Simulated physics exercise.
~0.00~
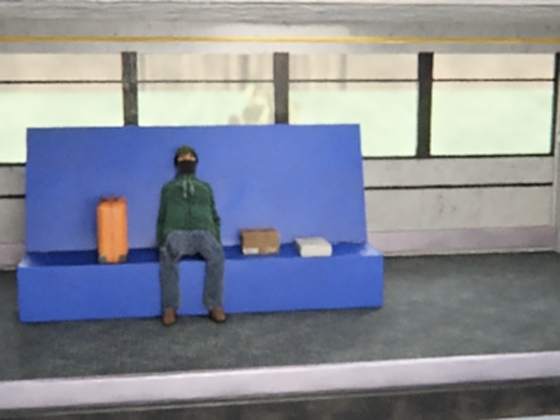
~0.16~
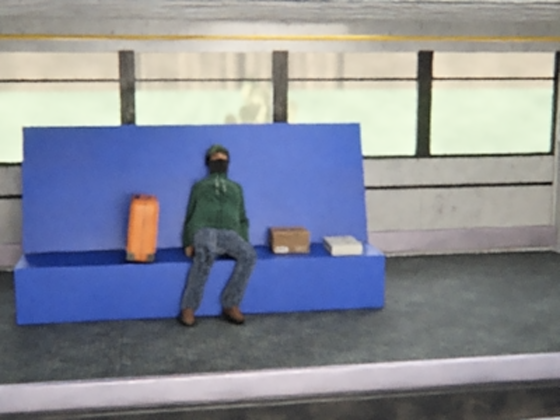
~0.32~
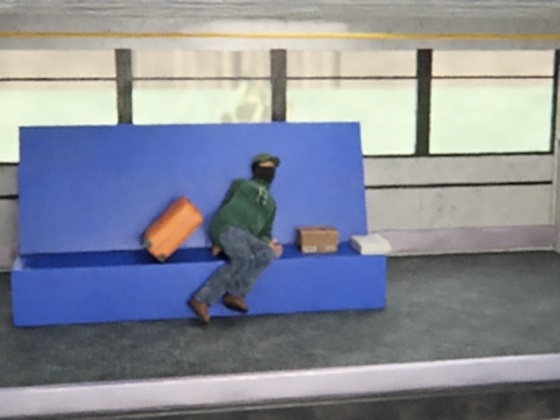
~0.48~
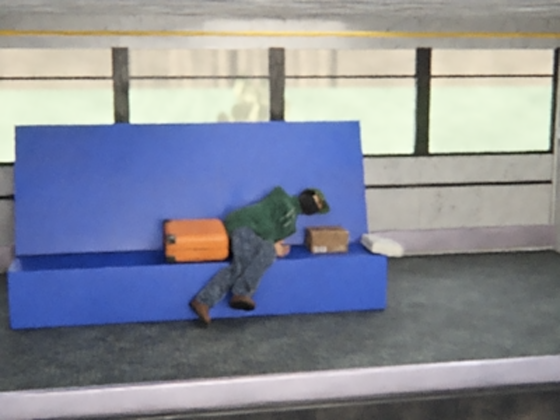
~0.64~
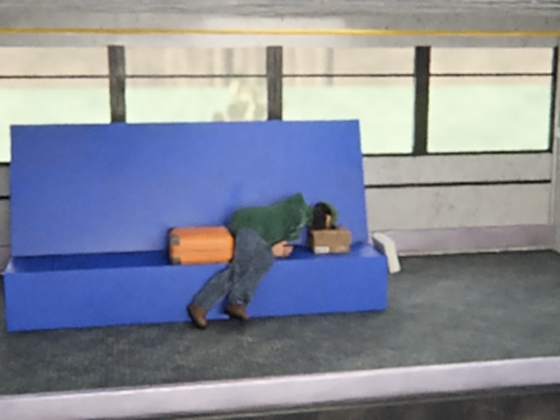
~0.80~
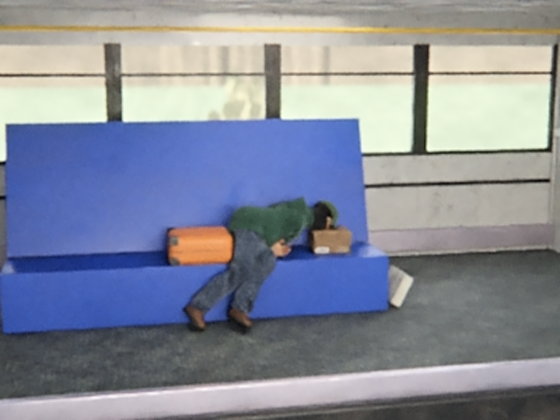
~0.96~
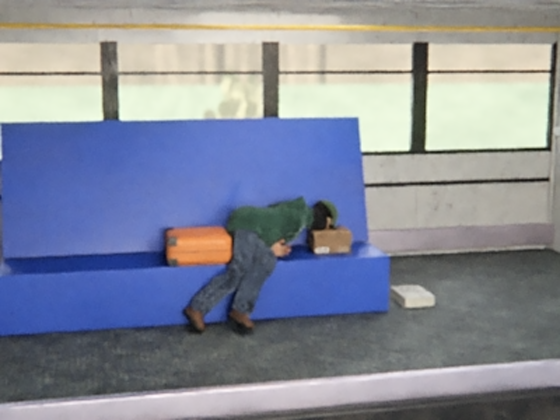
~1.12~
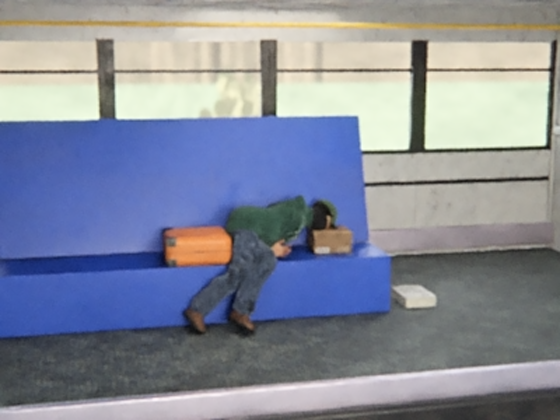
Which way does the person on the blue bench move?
The person moves to the right along the bench, slumping over toward the brown carton.
